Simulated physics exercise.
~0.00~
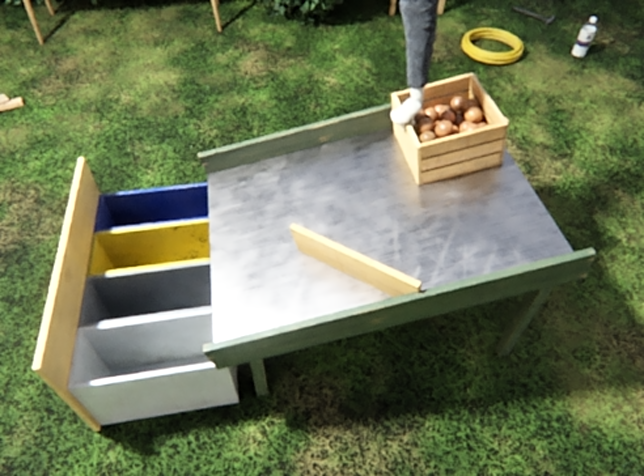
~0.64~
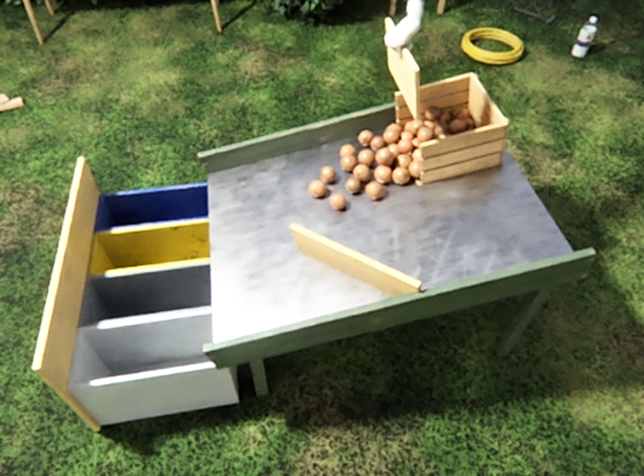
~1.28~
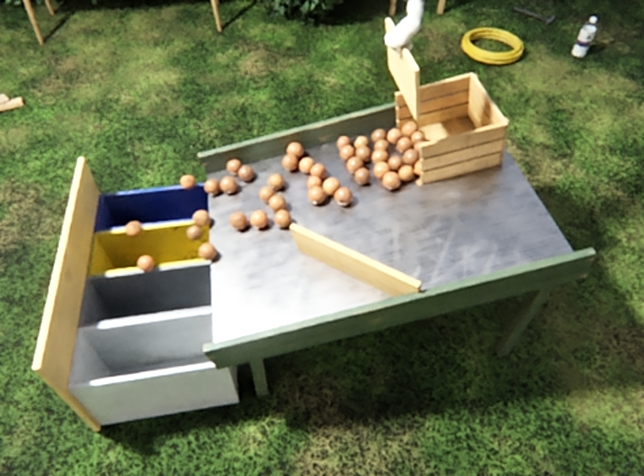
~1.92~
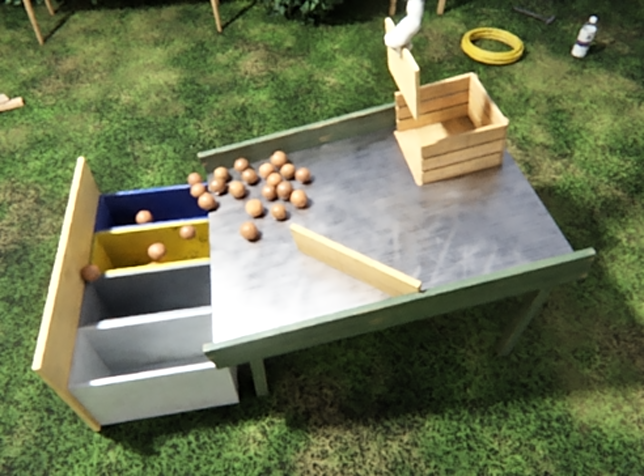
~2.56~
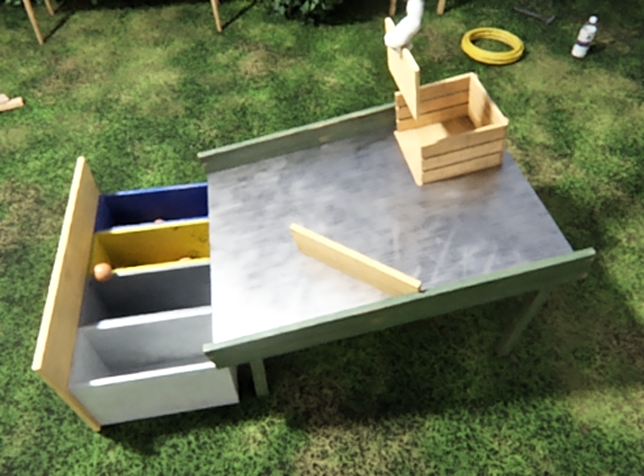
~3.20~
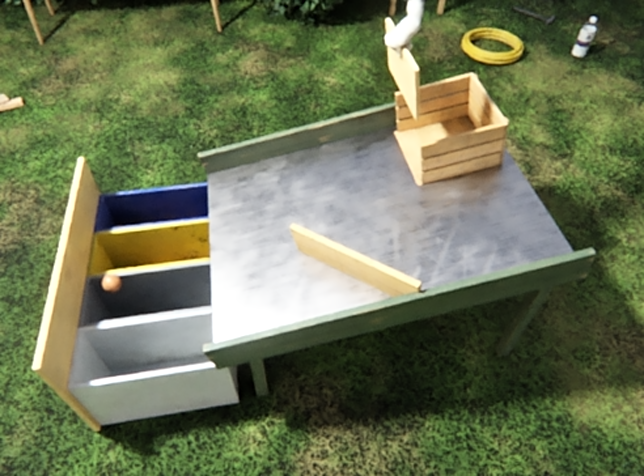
In the video, a gate lifts on a wooden crate atop a sloping table, and brown balls spill out and roll left past an angled board, dropping mostly into the blue and yellow bins until the table and crate are empty and one ball remains visible near the grey tote.
